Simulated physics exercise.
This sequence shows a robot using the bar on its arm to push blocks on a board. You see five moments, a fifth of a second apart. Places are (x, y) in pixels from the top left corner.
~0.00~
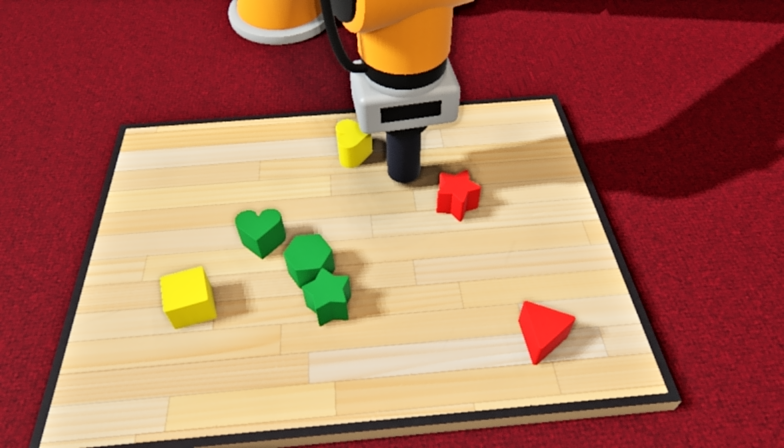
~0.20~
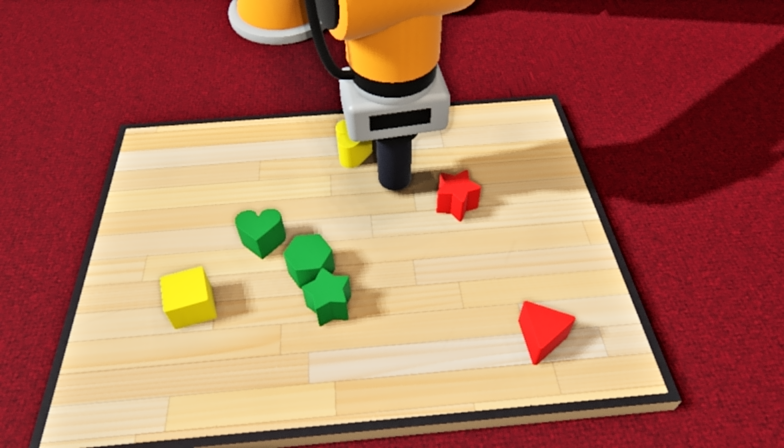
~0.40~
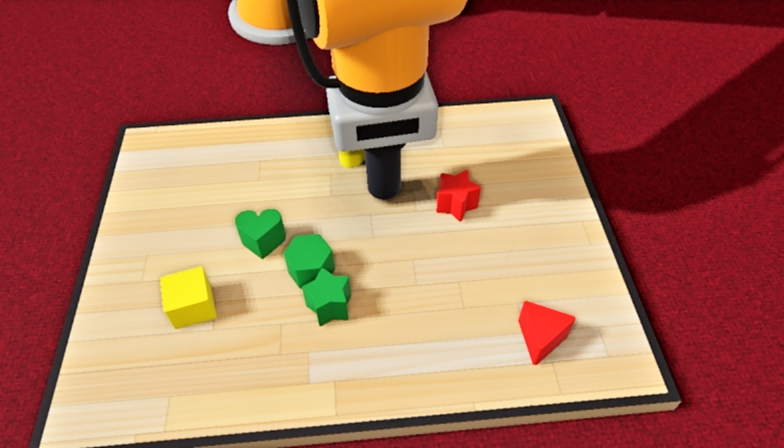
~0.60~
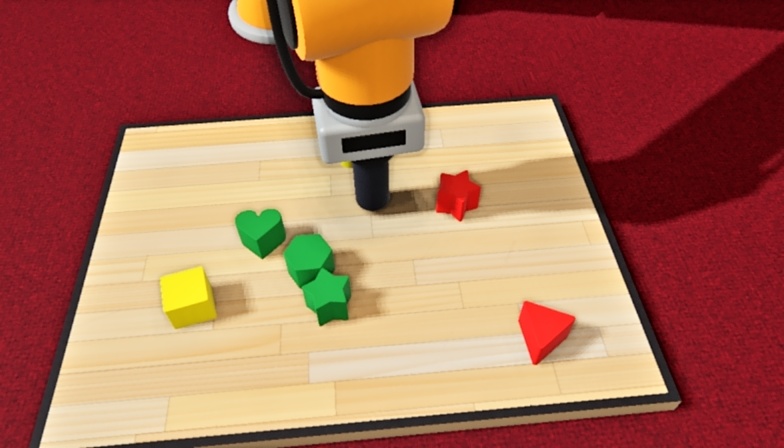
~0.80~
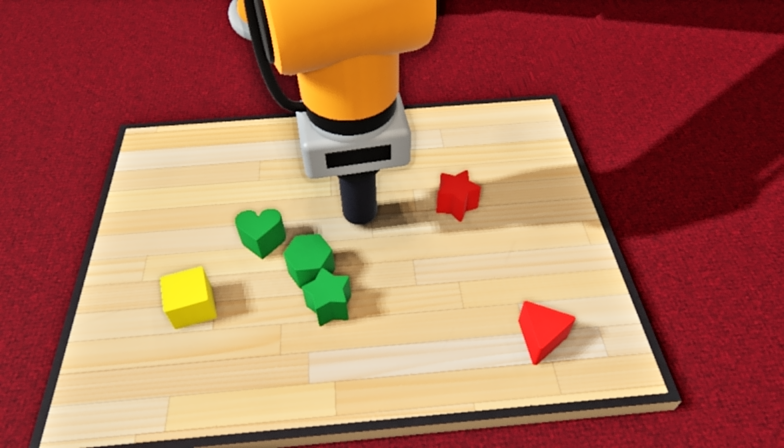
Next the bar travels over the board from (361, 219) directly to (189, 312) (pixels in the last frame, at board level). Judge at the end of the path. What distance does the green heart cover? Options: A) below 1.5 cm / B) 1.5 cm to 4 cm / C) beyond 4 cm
Correct choice: A.
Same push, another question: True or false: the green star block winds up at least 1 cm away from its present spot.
This is false.
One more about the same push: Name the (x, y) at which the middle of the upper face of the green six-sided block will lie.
I predict (294, 269).
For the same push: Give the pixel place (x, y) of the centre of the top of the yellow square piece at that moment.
Expect it around (138, 315).
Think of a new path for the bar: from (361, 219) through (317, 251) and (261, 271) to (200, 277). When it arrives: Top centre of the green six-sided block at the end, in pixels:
Expect it around (280, 282).
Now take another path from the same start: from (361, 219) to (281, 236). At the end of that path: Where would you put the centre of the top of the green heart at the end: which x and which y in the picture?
At roughly (234, 228).
On the path given first. One third of the way, bar (305, 242); green six-sided block (301, 261).
Two thirds of the way, bar (248, 273); green heart (252, 221); green six-sided block (294, 269), turned 30° anticlockwise.
At the end, bar (187, 306); yellow square piece (138, 315); green heart (252, 221); green six-sided block (294, 269), turned 30° anticlockwise; green star block in place.
